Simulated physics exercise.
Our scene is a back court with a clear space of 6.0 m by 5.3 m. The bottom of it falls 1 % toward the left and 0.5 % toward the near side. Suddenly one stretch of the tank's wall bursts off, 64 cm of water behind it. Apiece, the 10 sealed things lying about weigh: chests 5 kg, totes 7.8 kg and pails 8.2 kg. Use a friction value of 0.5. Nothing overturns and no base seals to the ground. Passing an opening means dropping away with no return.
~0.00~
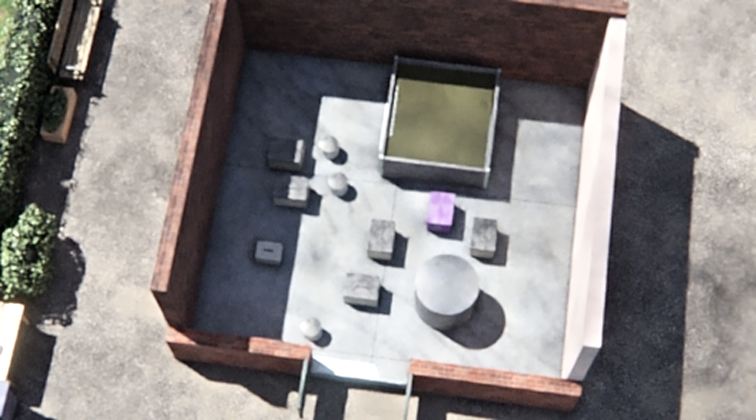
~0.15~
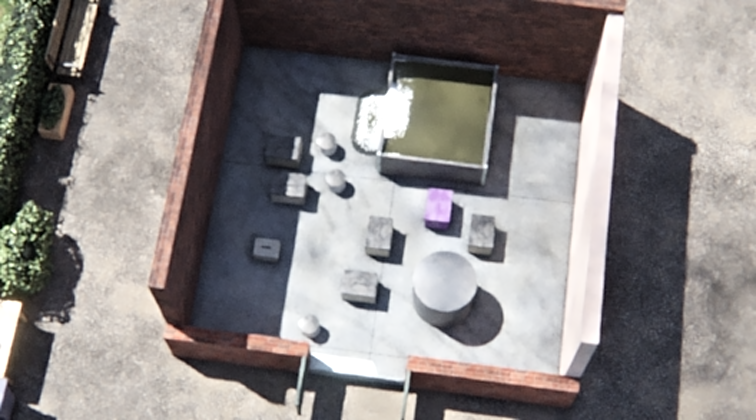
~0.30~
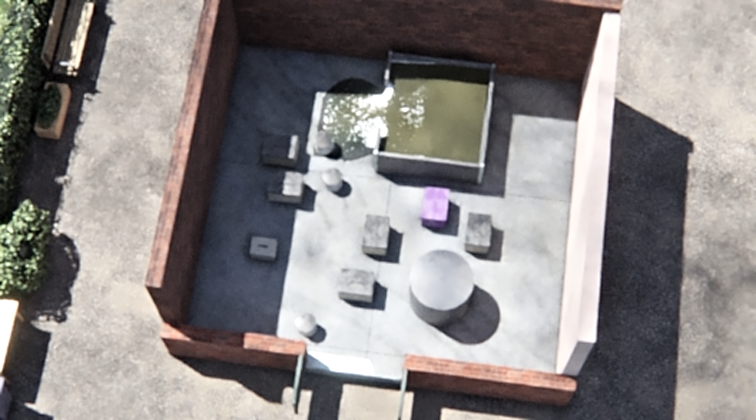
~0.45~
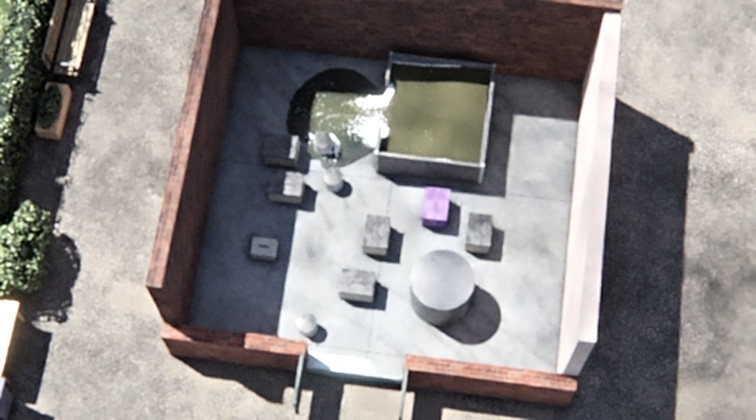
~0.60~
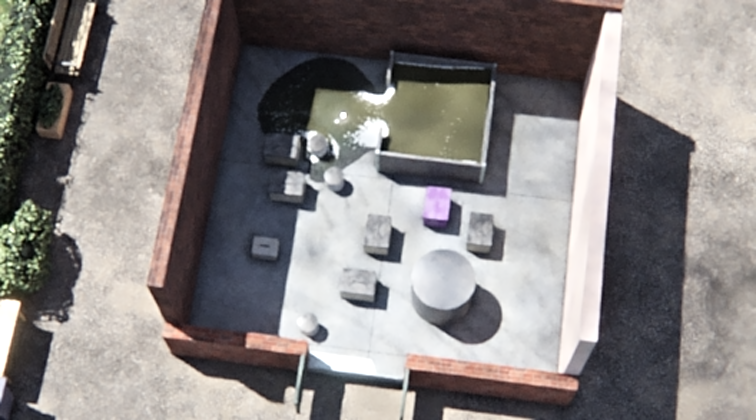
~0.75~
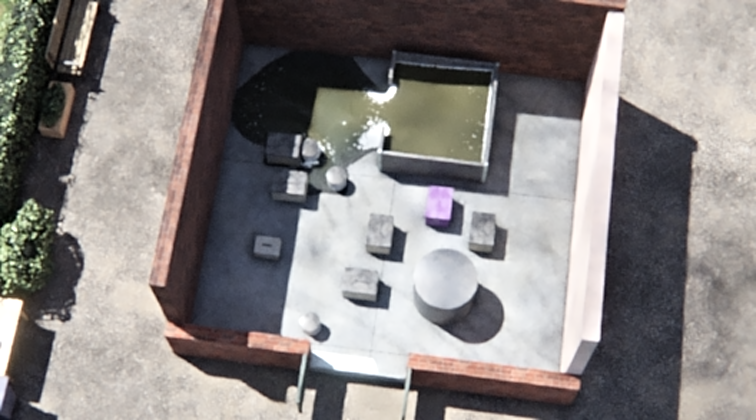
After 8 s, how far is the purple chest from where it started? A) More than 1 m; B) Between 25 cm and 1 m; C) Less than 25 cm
B, between 25 cm and 1 m.
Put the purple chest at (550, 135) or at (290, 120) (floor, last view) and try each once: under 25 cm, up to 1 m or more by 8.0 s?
Respectively: It rests almost unmoved; it is shoved a long way.
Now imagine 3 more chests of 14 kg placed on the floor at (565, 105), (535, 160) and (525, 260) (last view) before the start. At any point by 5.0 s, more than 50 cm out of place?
In that order: Short of it, less, less.
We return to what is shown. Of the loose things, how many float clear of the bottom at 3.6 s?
At that instant the tally stands at 2.
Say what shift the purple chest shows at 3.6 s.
By that time, close to 0 cm.
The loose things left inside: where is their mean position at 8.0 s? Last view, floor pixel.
Centred roughly on (423, 261).
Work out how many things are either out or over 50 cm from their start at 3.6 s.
By my tally, 4.
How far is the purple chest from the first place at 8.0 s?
Measured offset: Near 40 cm.
After 1.6 s the purple chest is near (440, 202), 0.0 m from its start, aground; 0 of 10 are out; 1 afloat.
After 3.6 s the purple chest is near (440, 202), 0.0 m from its start, aground; 0 of 10 are out; 2 afloat.
After 5.6 s the purple chest is near (440, 202), 0.0 m from its start, aground; 1 of 10 are out; 4 afloat.
After 8.0 s the purple chest is near (454, 185), 0.4 m from its start, afloat; 1 of 10 are out; 4 afloat.
